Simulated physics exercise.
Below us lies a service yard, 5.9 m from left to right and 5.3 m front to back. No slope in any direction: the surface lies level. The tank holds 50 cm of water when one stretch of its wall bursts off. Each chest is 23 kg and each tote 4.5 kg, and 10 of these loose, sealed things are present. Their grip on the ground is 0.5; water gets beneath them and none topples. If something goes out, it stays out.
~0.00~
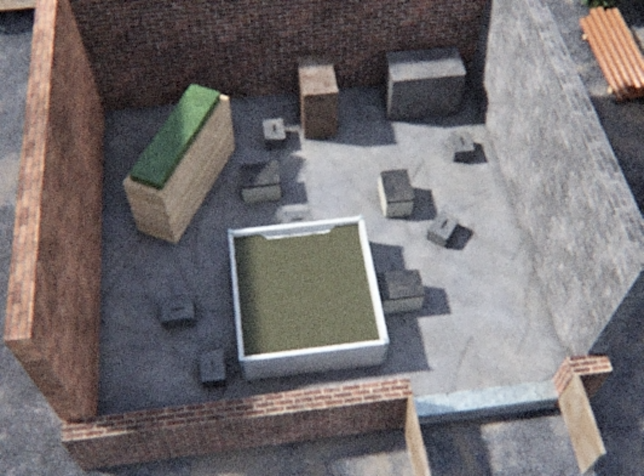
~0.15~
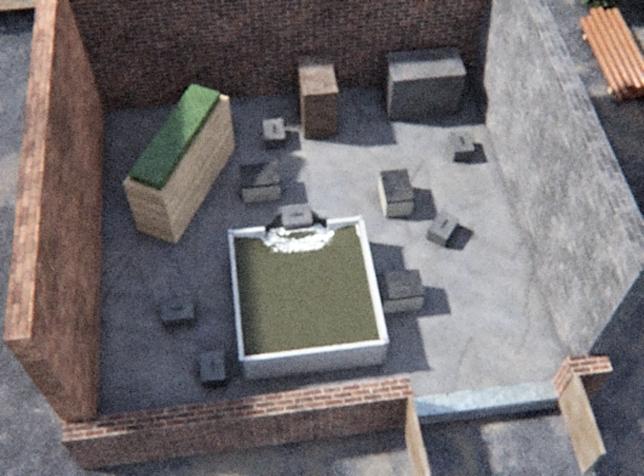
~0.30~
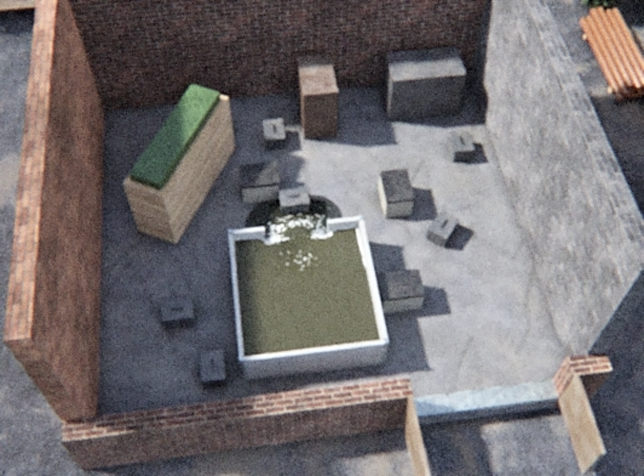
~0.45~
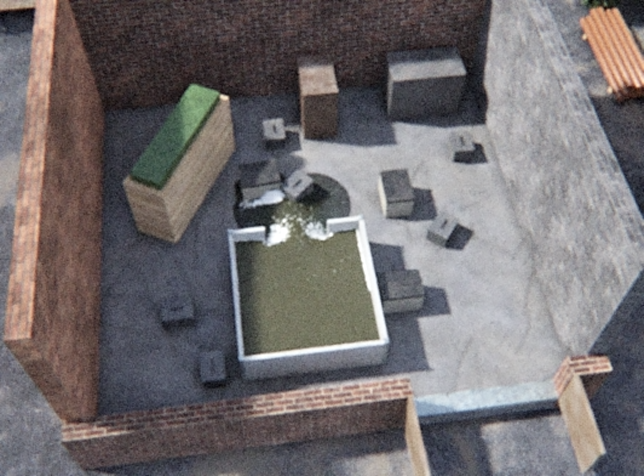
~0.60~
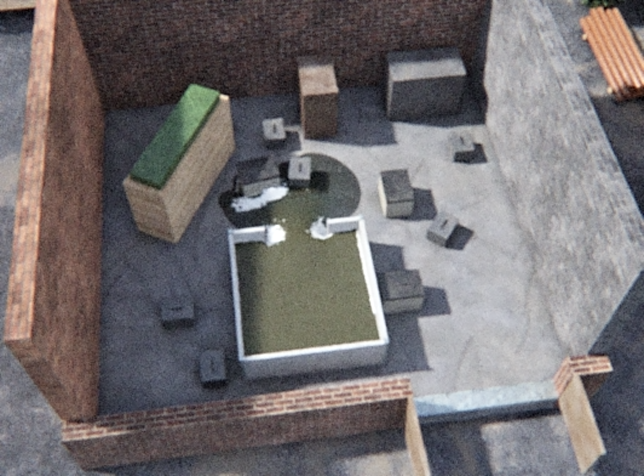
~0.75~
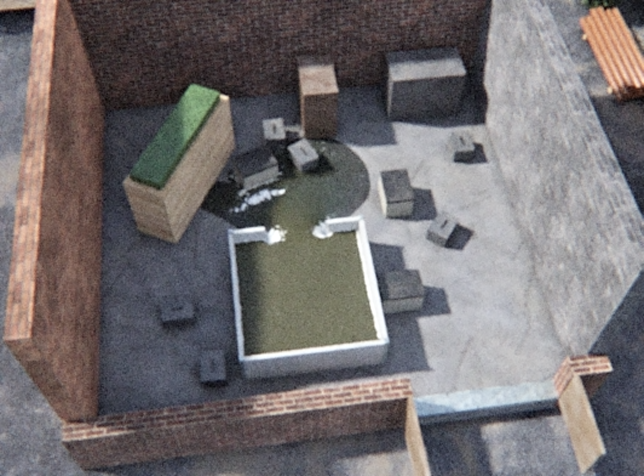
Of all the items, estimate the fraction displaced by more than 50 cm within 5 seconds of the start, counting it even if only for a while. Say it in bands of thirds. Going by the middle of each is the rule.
A middle portion gets shifted, a third or more but short of two thirds.
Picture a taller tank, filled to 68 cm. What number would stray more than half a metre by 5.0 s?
In that case the number is 5.
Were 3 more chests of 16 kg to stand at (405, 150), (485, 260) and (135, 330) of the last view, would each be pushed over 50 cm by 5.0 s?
Beyond it, within it, within it.
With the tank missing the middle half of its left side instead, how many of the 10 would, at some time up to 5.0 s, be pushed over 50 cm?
Result: 3.
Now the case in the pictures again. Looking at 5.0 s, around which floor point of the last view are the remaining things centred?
They're centred close to (288, 216).
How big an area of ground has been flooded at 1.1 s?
The covered patch comes to about 8.0 m2.
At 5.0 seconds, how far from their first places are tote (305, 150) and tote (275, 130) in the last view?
In turn: 200 cm, 120 cm.
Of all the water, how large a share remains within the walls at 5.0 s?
About 100 in a hundred parts of the water.
After 1.1 s 2 of 10 are over 50 cm from their spots; 1 afloat.
After 2.2 s 3 of 10 are over 50 cm from their spots; 2 afloat.
After 3.5 s 4 of 10 are over 50 cm from their spots; 2 afloat.
After 5.0 s 5 of 10 are over 50 cm from their spots, and 5 have been at some point; 3 afloat.
